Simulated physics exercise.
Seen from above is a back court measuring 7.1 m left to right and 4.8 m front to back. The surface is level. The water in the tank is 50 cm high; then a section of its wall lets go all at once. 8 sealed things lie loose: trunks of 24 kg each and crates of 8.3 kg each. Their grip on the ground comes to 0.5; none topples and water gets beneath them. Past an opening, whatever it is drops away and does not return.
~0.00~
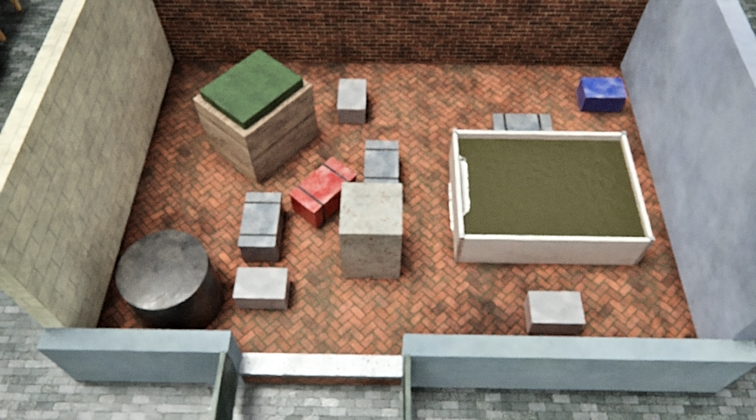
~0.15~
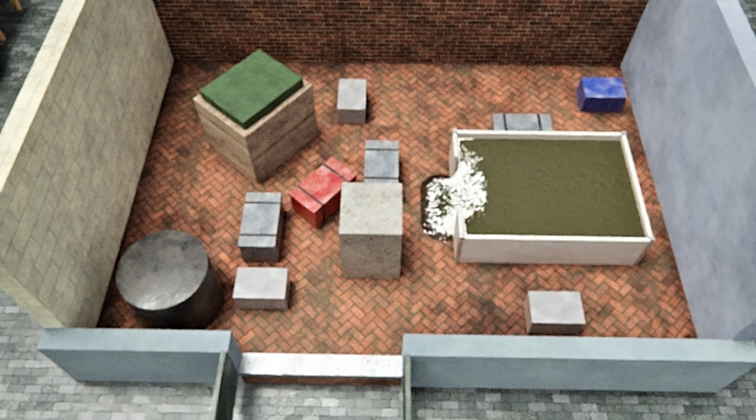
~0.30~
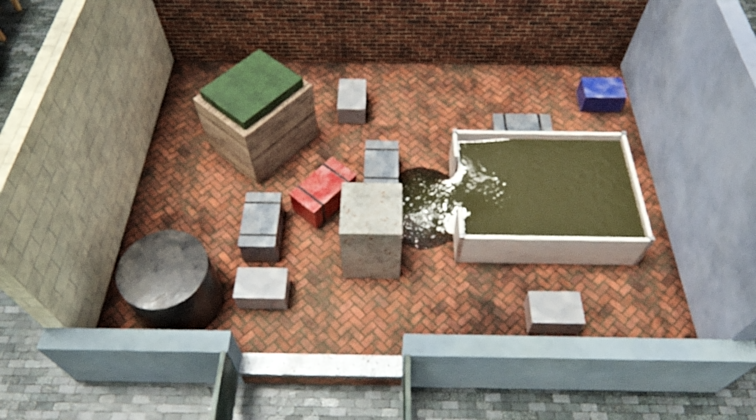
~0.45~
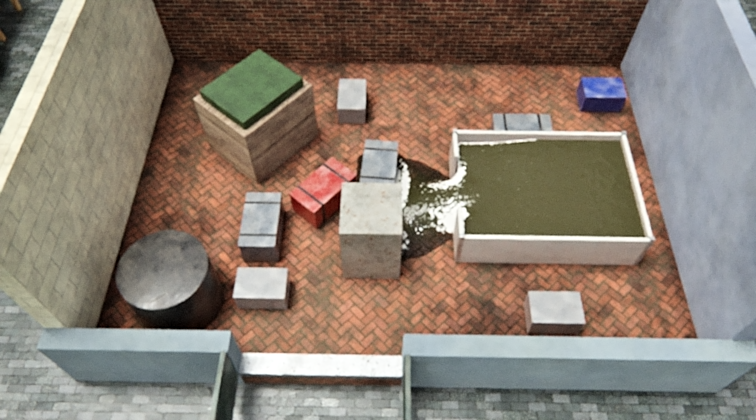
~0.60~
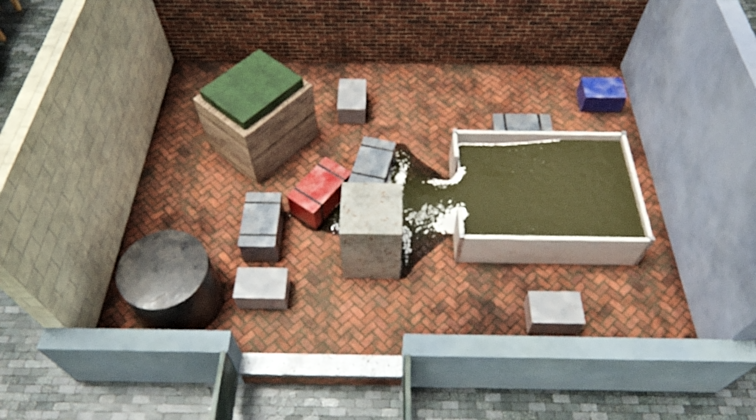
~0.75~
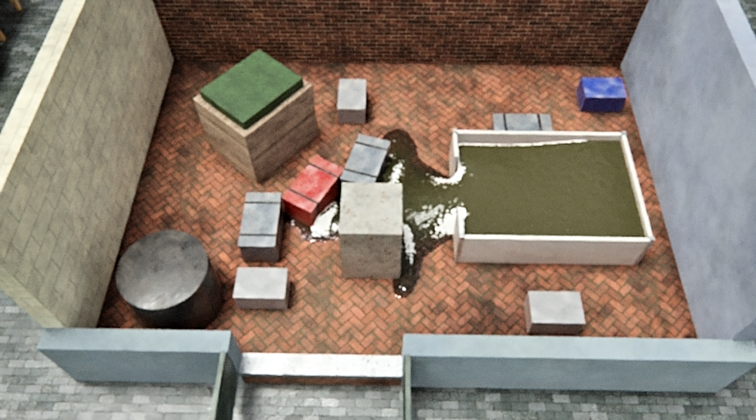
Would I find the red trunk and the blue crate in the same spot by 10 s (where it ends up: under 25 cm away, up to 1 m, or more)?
In the end the red trunk leaves its spot far behind; the blue crate keeps to its spot.
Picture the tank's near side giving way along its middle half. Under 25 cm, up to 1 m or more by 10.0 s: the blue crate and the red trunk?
With that failure, the blue crate covers a big distance, and the red trunk keeps its spot.
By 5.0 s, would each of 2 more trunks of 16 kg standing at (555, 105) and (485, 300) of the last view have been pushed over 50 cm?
First not far enough, second not far enough.
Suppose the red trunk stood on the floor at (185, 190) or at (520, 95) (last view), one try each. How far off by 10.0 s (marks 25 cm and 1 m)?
Taken in turn, it is carried a long way and then stays almost motionless.
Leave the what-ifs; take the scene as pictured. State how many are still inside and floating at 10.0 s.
I'd say 1 of them.
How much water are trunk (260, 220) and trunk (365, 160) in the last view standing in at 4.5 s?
First about 10 cm, second about 11 cm.
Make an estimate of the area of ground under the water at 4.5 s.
Wet area: Approx. 25 m2.
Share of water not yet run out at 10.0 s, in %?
Around 94 % of the water.
After 2.0 s the red trunk is near (265, 172), 0.8 m from its start, aground; the blue crate is near (604, 87), 0.0 m from its start, aground; 0 of 8 are out; 1 afloat.
After 4.5 s the red trunk is near (162, 171), 2.1 m from its start, afloat; the blue crate is near (604, 87), 0.0 m from its start, aground; 0 of 8 are out; 5 afloat.
After 7.0 s the red trunk is near (199, 87), 2.6 m from its start, afloat; the blue crate is near (604, 87), 0.0 m from its start, aground; 0 of 8 are out; 2 afloat.
After 10.0 s the red trunk is near (290, 69), 2.2 m from its start, aground; the blue crate is near (604, 87), 0.0 m from its start, aground; 1 of 8 are out; 1 afloat.
